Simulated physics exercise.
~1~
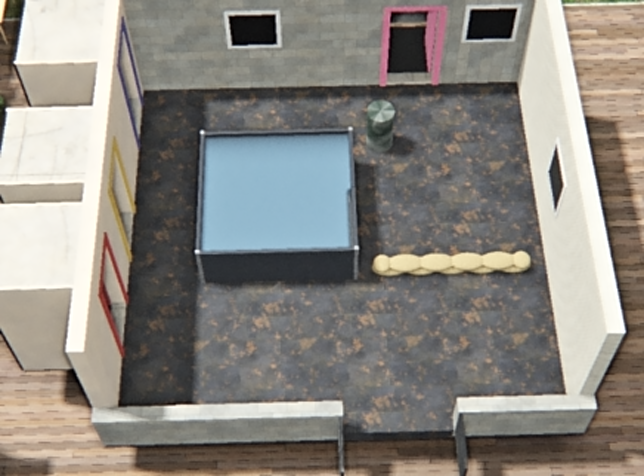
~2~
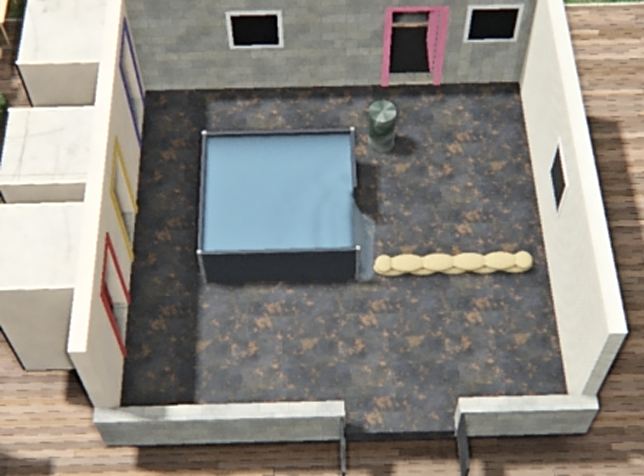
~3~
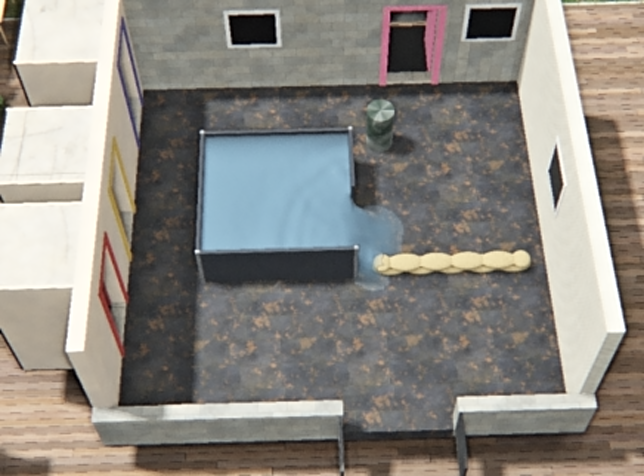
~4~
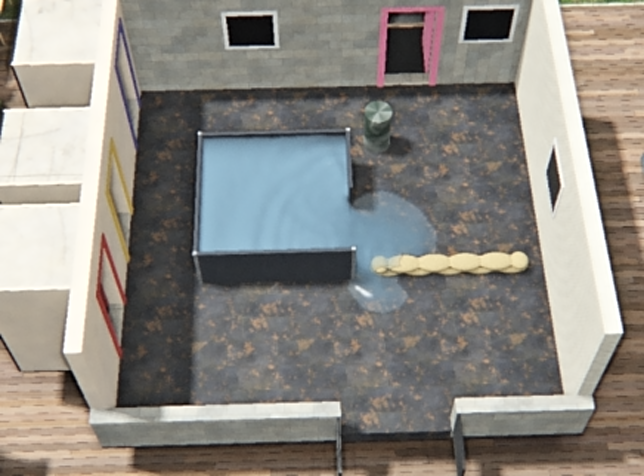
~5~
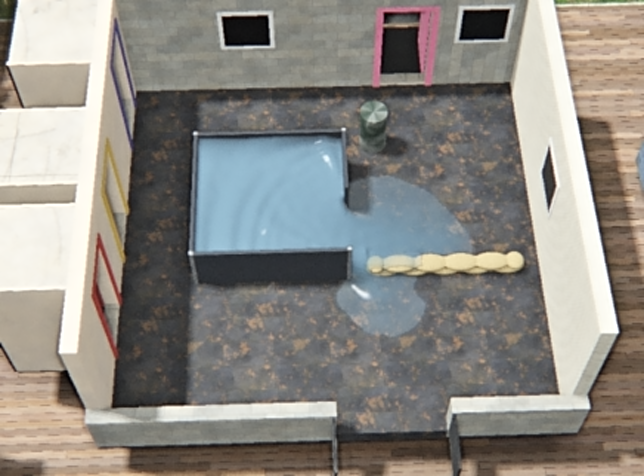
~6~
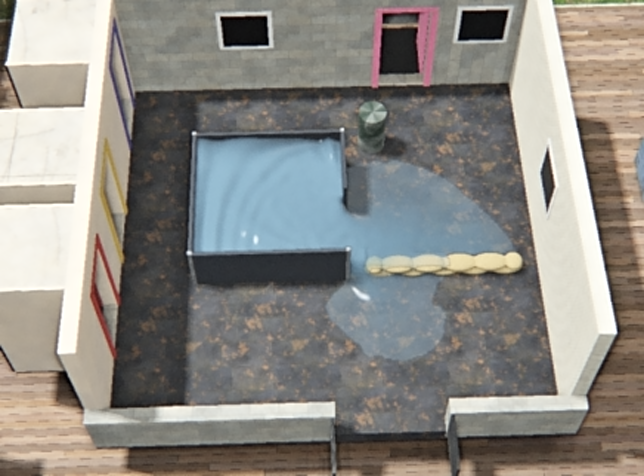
Water sits still in a dark-walled open tank inside a walled yard, then pours through a gap in the tank's right side. It spreads over the dark floor around the near end of a row of sandbags, fanning rightward behind the row and forming a smaller pool in front of it.
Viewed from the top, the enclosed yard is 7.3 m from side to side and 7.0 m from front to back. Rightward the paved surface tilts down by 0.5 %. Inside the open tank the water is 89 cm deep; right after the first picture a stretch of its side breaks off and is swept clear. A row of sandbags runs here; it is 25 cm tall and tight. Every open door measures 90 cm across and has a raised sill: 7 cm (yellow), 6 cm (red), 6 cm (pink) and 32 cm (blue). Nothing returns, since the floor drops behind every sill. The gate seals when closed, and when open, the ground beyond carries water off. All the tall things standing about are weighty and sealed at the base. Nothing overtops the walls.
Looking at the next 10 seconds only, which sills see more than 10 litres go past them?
Result: The yellow door remains shy of the limit; the red door overtops the limit; the pink door overtops the limit; the blue door remains shy of the limit.
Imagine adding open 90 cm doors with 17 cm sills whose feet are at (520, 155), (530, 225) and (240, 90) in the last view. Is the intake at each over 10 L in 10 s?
Taking them in order, the first gets enough, the second enough and the third too little.
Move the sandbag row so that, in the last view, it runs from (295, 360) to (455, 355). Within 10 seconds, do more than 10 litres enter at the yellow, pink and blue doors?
With that change: Yellow exceeds it, pink exceeds it, blue stays within.
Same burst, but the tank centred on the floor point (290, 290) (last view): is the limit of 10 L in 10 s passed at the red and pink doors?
Result - red door does not exceed it, pink door exceeds it.
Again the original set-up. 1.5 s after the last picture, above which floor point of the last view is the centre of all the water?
I'd say somewhere around (340, 229).
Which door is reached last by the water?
That would be the red door, last of all.
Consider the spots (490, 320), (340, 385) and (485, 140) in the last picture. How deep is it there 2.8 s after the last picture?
Listed order: 7 / 1 / 19 cm.
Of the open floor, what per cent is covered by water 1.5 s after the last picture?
I'd guess around 40 %.
Then, 0.7 s after the last picture water covers 35 % of the floor and is deepest (58 cm) near (357, 266); yellow door not reached, red door not reached, pink door not reached, blue door not reached.
Then, 1.5 s after the last picture water covers 40 % of the floor and is deepest (50 cm) near (526, 236); yellow door not reached, red door not reached, pink door not reached, blue door not reached.
Then, 2.8 s after the last picture water covers 50 % of the floor and is deepest (44 cm) near (503, 89); yellow door not reached, red door not reached, pink door 14 cm at the sill, 5 L in, blue door not reached.
Then, 5.3 s after the last picture water covers 80 % of the floor and is deepest (28 cm) near (504, 96); yellow door 2 cm at the sill, 0 L in, red door not reached, pink door 13 cm at the sill, 66 L in, blue door 20 cm at the sill, 0 L in.
Then, 9.3 s after the last picture water covers 95 % of the floor and is deepest (18 cm) near (527, 244); yellow door 7 cm at the sill, 0 L in, red door 11 cm at the sill, 34 L in, pink door 10 cm at the sill, 119 L in, blue door 15 cm at the sill, 0 L in.
